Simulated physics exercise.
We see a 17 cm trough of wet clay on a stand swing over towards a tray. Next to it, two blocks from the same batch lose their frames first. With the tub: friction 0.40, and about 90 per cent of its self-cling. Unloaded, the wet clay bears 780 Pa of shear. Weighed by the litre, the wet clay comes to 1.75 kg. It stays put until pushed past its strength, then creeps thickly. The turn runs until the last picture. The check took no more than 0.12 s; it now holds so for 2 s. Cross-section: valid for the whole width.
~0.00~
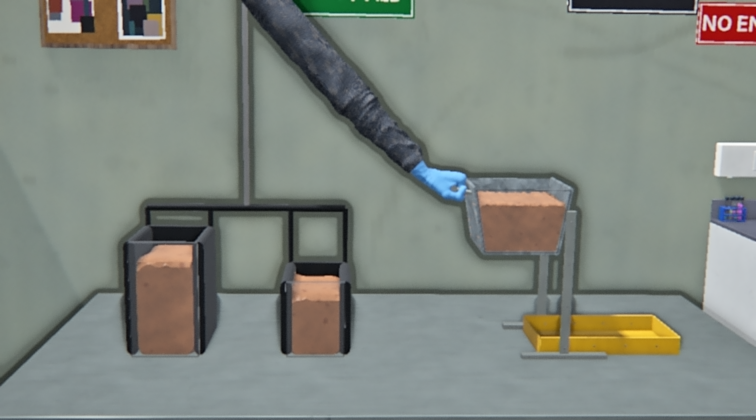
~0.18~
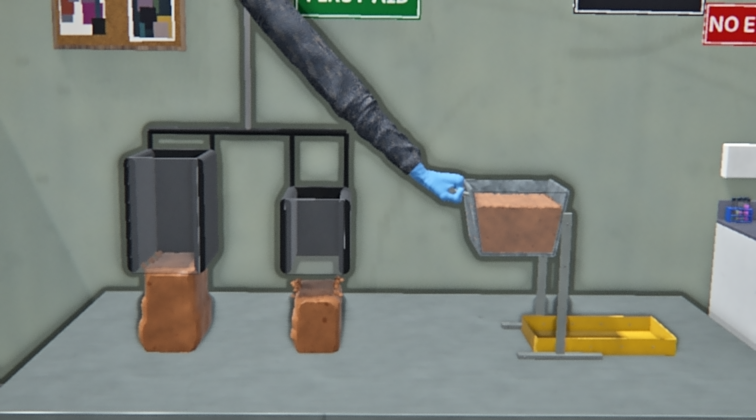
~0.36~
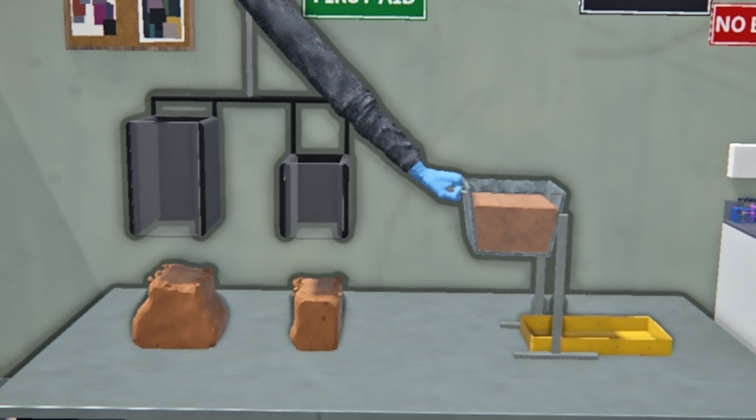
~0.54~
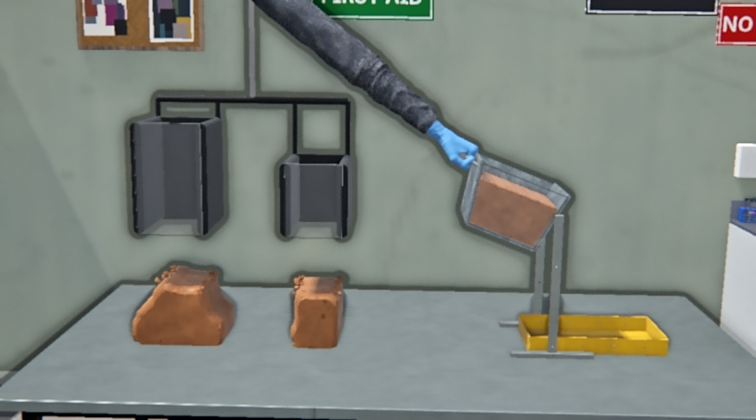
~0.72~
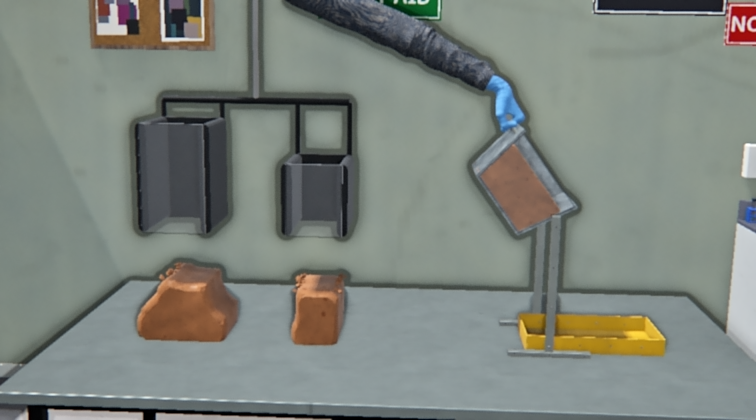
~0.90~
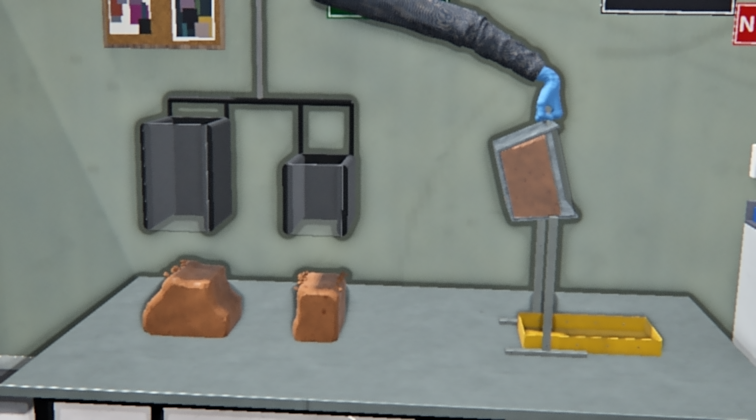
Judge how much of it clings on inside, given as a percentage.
Something like 100 % clings on inside.
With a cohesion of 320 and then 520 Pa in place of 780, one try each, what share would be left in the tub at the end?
The two runs give near 65 % and near 70 % respectively.
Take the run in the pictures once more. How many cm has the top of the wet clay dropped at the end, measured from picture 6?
0 cm or so.
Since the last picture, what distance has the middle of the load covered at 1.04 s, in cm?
Looks like around 0 cm to me.
By 1.04 s, the tub is at 76 degrees and holds 100 %.
By 1.21 s, the tub is at 76 degrees and holds 100 %.
By 1.38 s, the tub is at 76 degrees and holds 100 %.
By 1.55 s, the tub is at 76 degrees and holds 100 %.
By 2.90 s, at the end, the tub is at 76 degrees and holds 100 %.
